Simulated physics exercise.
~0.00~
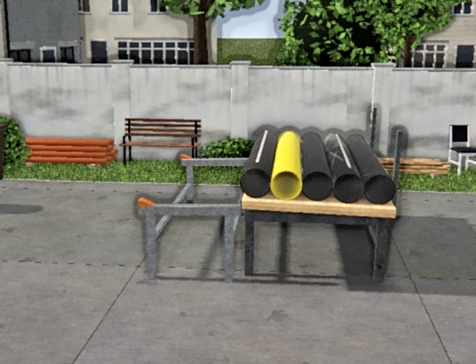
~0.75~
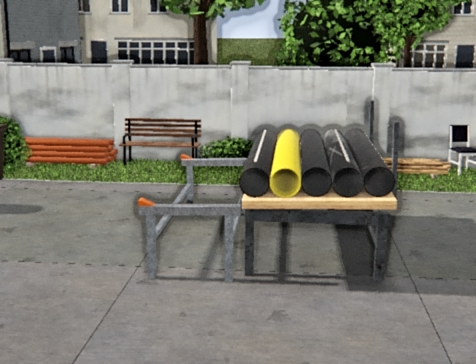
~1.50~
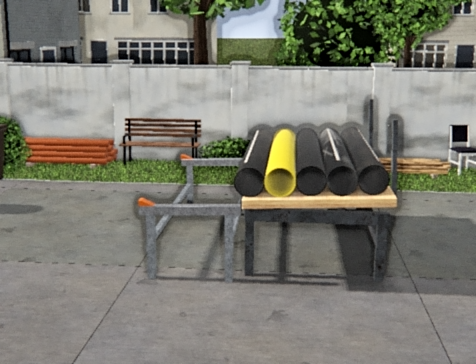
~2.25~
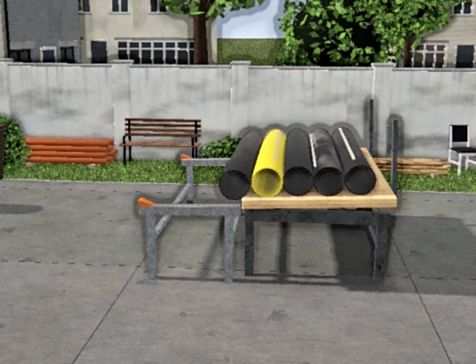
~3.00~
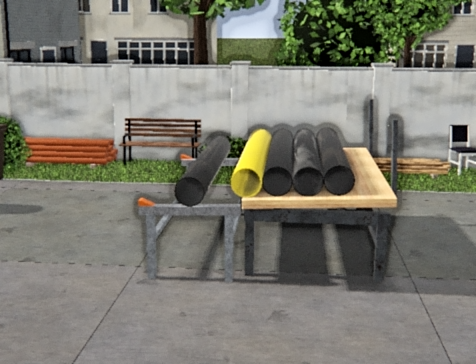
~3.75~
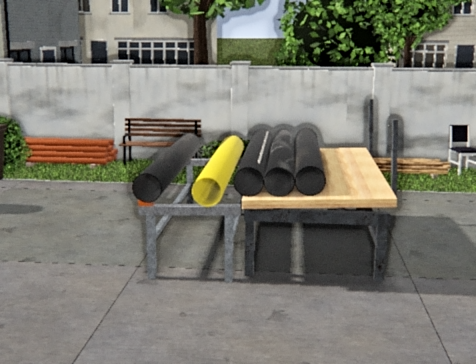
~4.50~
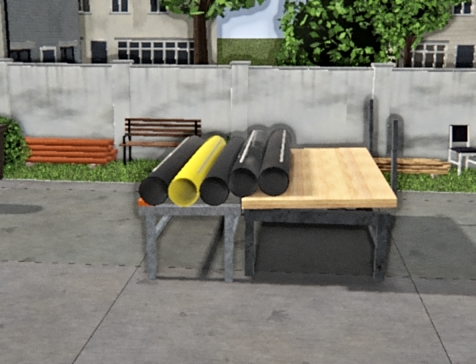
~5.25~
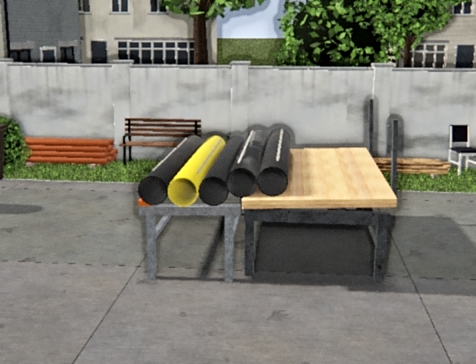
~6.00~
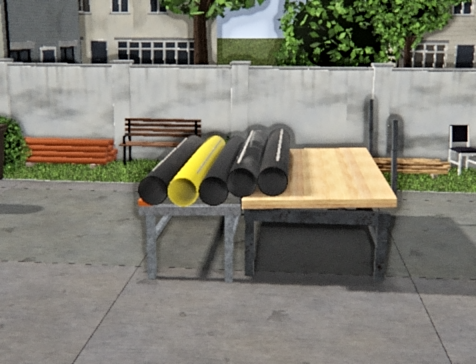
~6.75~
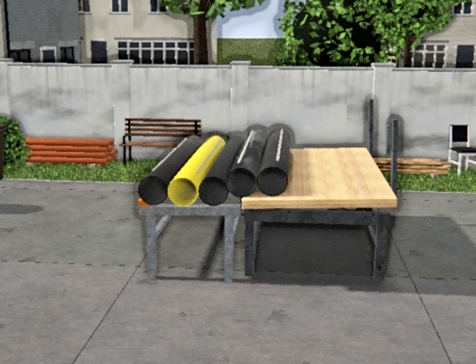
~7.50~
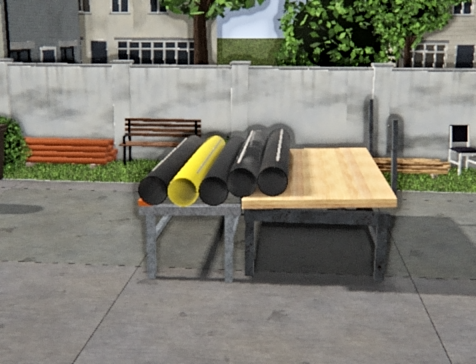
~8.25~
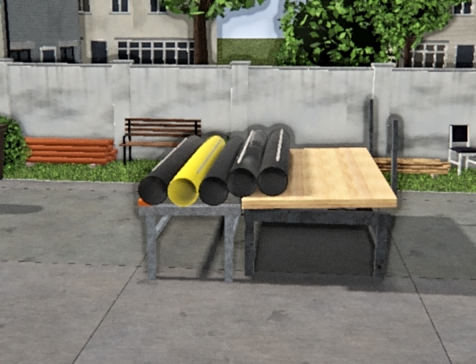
The video shows five plastic pipes, one yellow and the rest black, lying side by side on a wooden-topped table outdoors. They roll left onto the adjoining metal rack, the yellow one following a black pipe, and all come to rest there in a row, leaving the tabletop empty.
